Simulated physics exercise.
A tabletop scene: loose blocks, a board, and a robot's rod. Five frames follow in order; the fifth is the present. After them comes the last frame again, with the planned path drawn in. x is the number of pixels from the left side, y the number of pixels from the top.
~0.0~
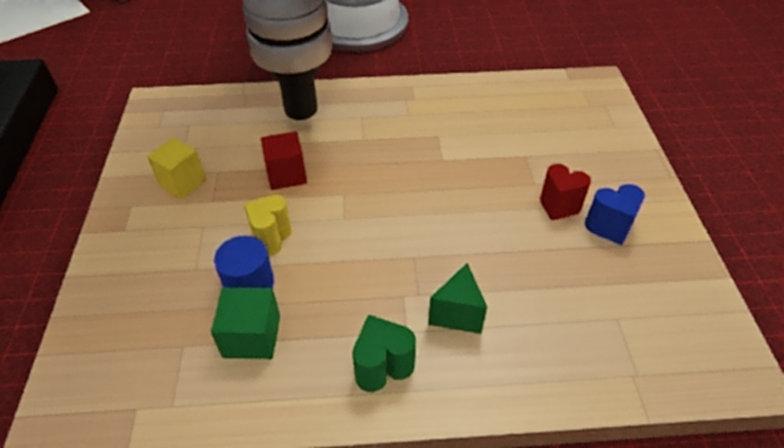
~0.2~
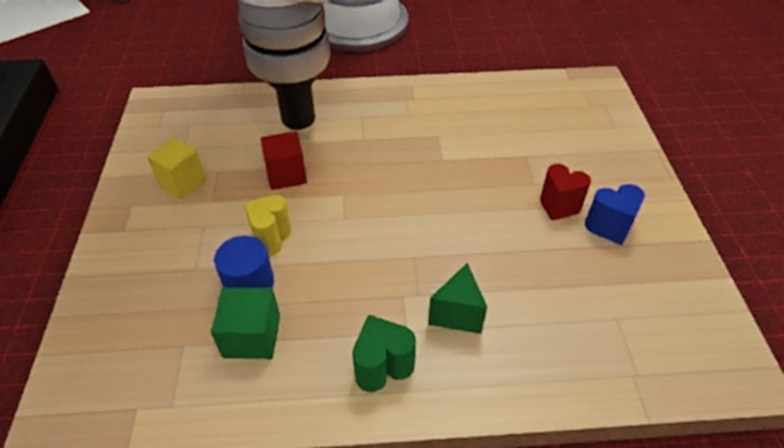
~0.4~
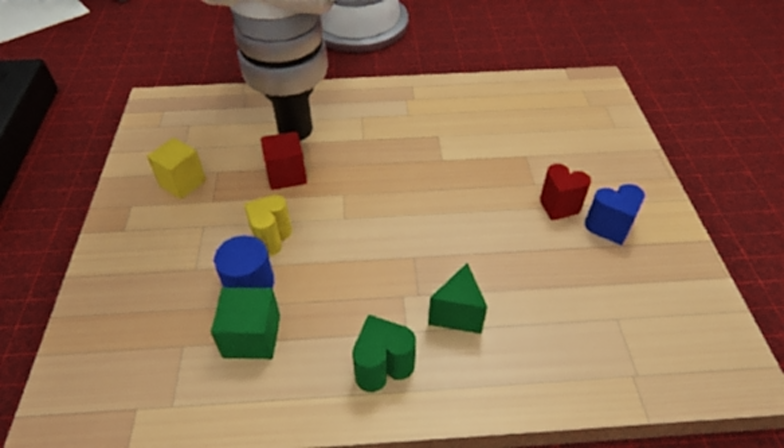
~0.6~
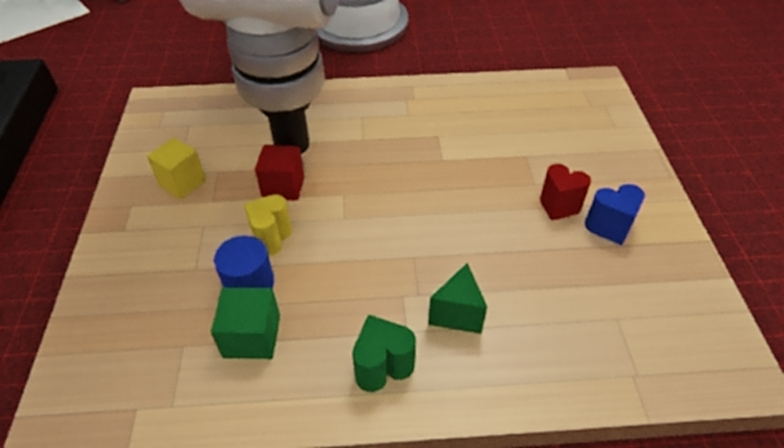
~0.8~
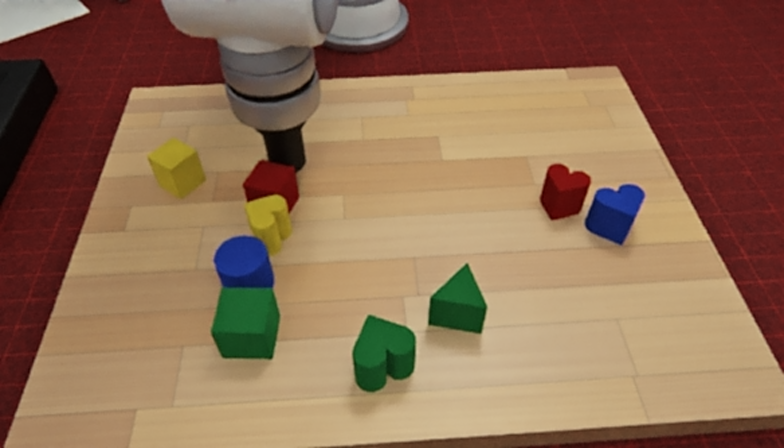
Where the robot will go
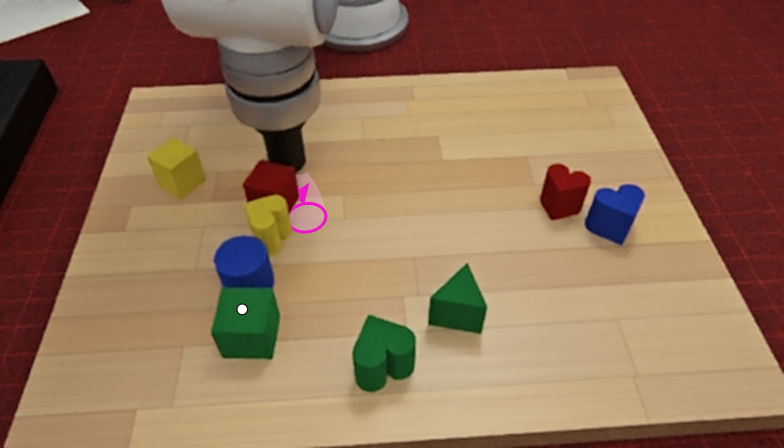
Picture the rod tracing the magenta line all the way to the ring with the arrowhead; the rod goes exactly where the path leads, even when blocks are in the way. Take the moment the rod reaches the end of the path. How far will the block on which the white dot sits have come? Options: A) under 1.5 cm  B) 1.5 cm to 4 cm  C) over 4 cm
My pick is A.
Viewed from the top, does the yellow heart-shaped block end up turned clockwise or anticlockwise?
It rotates clockwise.
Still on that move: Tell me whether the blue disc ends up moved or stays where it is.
By the time the path is finished, it has moved at least a centimetre.
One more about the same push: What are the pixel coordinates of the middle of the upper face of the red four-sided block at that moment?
Somewhere near (273, 212).
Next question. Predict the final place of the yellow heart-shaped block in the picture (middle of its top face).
It sits at (246, 237).
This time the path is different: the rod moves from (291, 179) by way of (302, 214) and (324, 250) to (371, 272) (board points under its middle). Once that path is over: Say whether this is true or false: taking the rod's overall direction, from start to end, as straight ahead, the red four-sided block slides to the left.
False
The line goes from (291, 179) by way of (302, 197) to (307, 217); the dot is on the green four-sided block.
What follows on the original path. Halfway along, rod (299, 182); blue disc (234, 260); yellow heart-shaped block (262, 223), turned 35° clockwise; red four-sided block (274, 194).
At the end, rod (304, 202); blue disc (216, 272); green four-sided block (240, 313), turned 10° anticlockwise; yellow heart-shaped block (246, 237), turned 60° clockwise; red four-sided block (273, 212), turned 20° clockwise.
